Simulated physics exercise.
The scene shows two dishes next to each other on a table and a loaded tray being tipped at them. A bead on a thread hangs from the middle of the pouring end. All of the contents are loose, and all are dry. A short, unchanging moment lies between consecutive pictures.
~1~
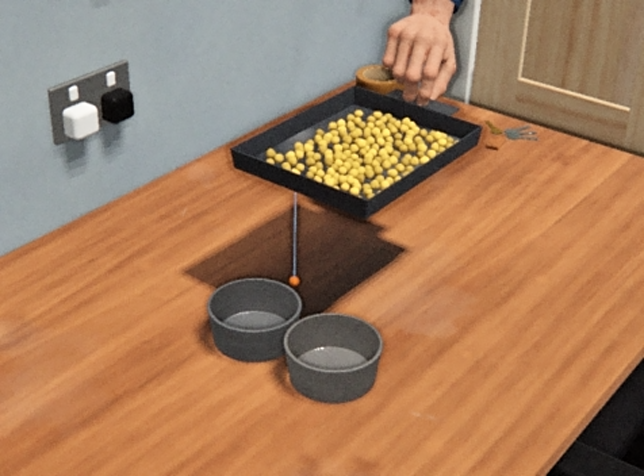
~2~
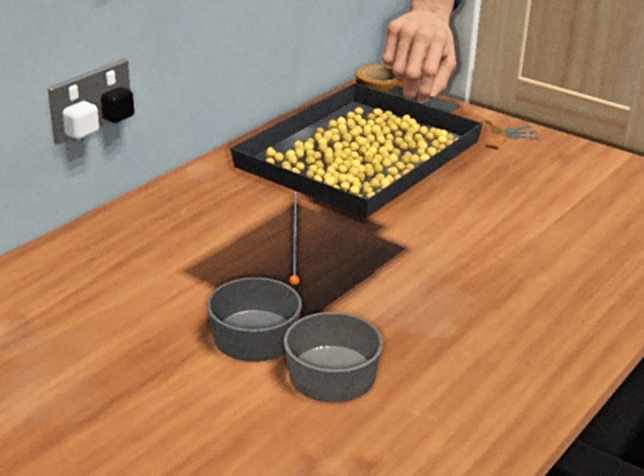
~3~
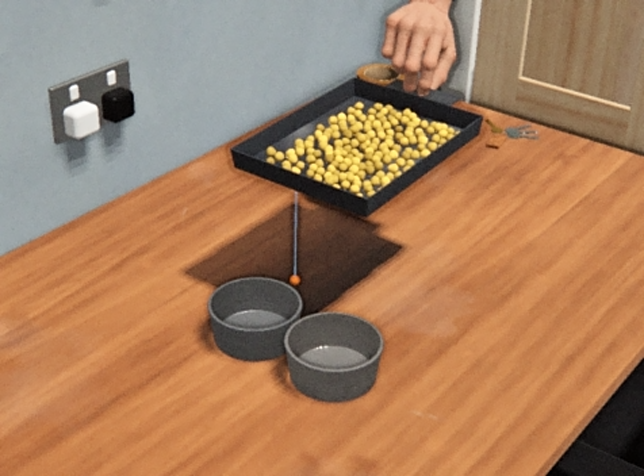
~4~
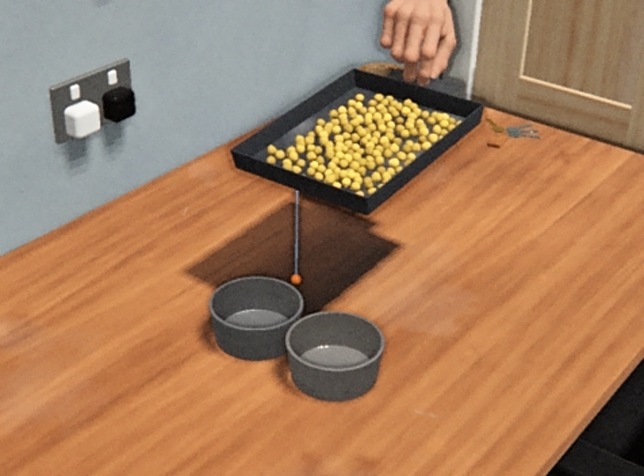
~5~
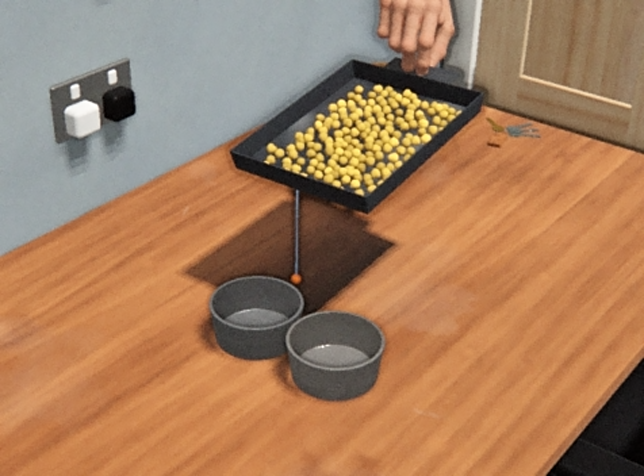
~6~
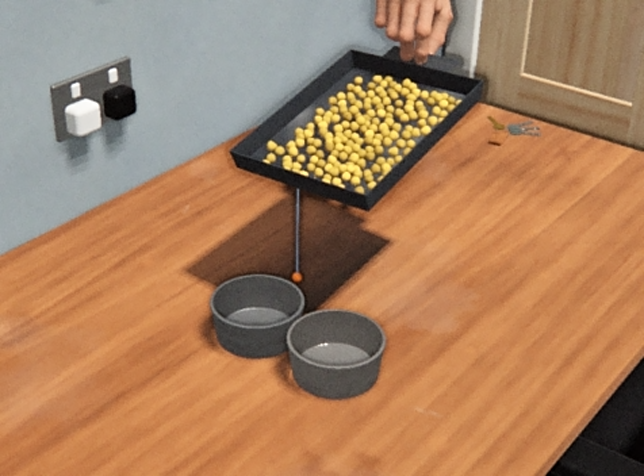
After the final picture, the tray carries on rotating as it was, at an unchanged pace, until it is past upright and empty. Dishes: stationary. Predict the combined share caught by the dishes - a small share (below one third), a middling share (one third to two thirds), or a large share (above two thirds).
A middling share, one third to two thirds.
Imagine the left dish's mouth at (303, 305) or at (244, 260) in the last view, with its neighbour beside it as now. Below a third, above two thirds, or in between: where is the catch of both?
Less than a third, then below one third.
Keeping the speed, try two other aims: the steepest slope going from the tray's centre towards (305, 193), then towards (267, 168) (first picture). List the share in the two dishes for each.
The first try yields 80 percent and the second 40 percent.
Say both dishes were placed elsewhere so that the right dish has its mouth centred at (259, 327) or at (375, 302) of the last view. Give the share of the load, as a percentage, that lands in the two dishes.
80 % and 0 %.
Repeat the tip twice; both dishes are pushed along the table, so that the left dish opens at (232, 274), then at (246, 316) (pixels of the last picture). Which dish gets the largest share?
Attempt 1: The one on the left side. Attempt 2: The one on the left side.
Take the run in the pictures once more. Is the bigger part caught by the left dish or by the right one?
The leftmost one.
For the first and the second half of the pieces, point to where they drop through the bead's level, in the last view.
Earlier half at (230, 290), later half at (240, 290).
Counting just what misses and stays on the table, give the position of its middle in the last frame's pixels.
(191, 336), roughly.
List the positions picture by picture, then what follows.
The first picture shows corners of the pouring end at (234, 148) and (367, 198), level; middle of the load at (363, 153), puffed corn balls; left dish at (224, 339); right dish at (304, 379); bead on its thread at (294, 281).
The second picture shows corners of the pouring end at (234, 148) and (367, 198), level; middle of the load at (363, 151).
The third picture shows corners of the pouring end at (234, 148) and (367, 197), tipped barely, lowest at the left corner; middle of the load at (363, 148).
The fourth picture shows corners of the pouring end at (234, 149) and (367, 196), tipped a little, lowest at the left corner; middle of the load at (364, 142).
The fifth picture shows corners of the pouring end at (233, 150) and (366, 195), tipped a little, lowest at the left corner; middle of the load at (364, 136).
The sixth picture shows corners of the pouring end at (233, 150) and (365, 193), tipped a little, lowest at the left corner; middle of the load at (363, 130); left dish at (227, 335); right dish at (307, 375).
Soon after the last picture, tray tipped steeply; all on the tray.
A little later, tray tipped right over; all on the tray.
Later still, tray tipped past a quarter turn; a stray few in the right dish; about half in the left dish; about half outside both.
At rest, tray tipped past a quarter turn; a stray few in the right dish; about half in the left dish; about half outside both.
